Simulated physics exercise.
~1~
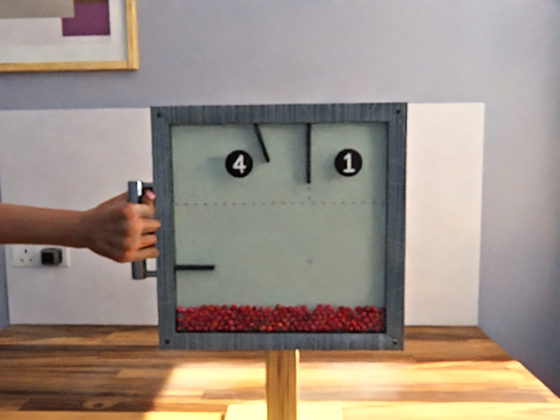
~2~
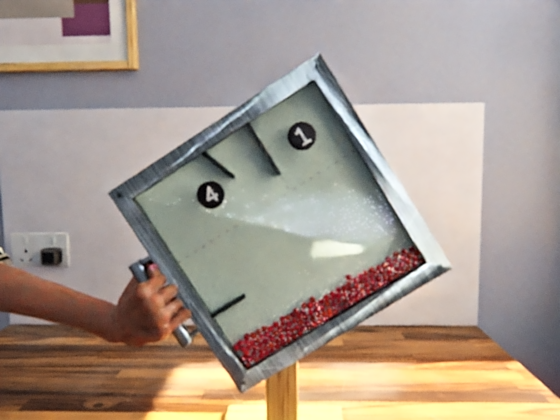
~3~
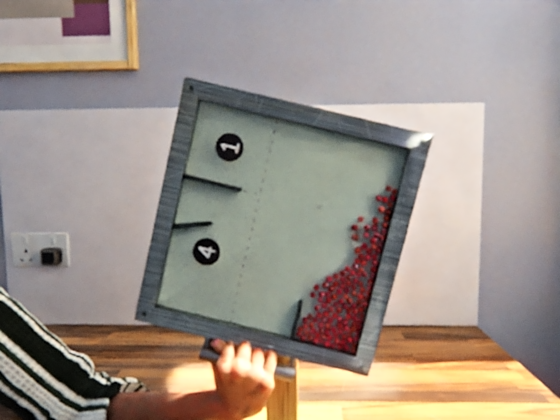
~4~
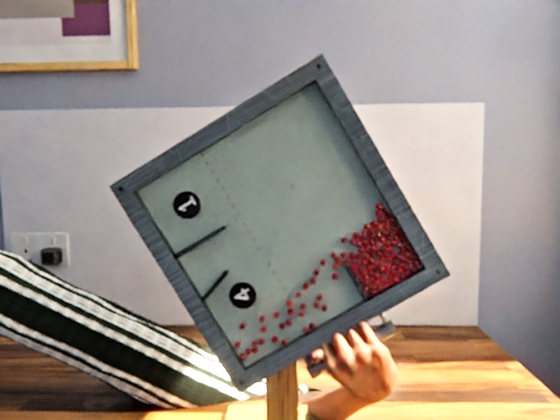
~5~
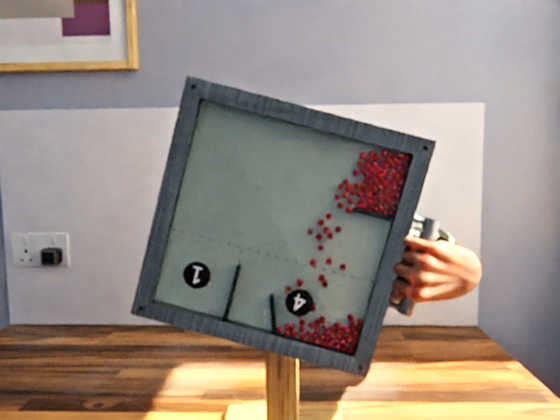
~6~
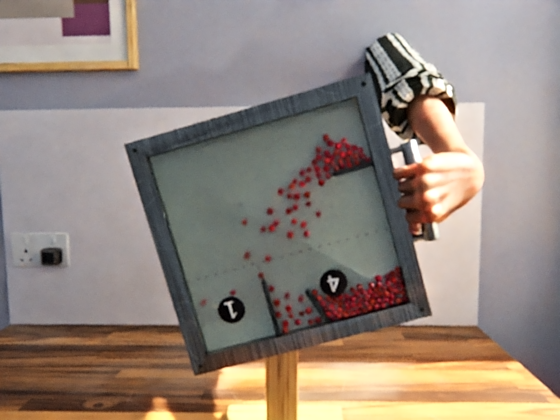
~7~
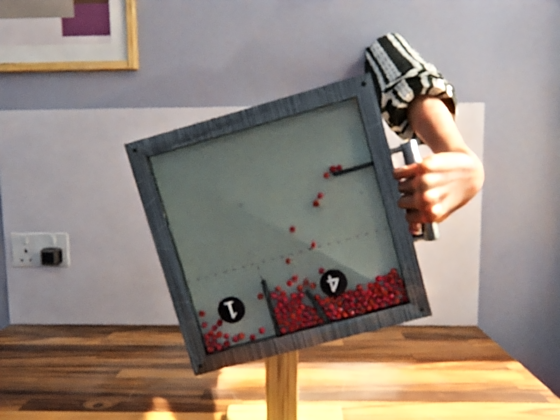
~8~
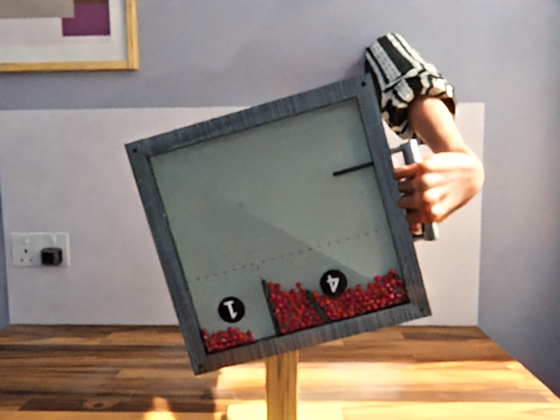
On a wooden table, a hand turns a square case anticlockwise, spilling red beads into two pockets.
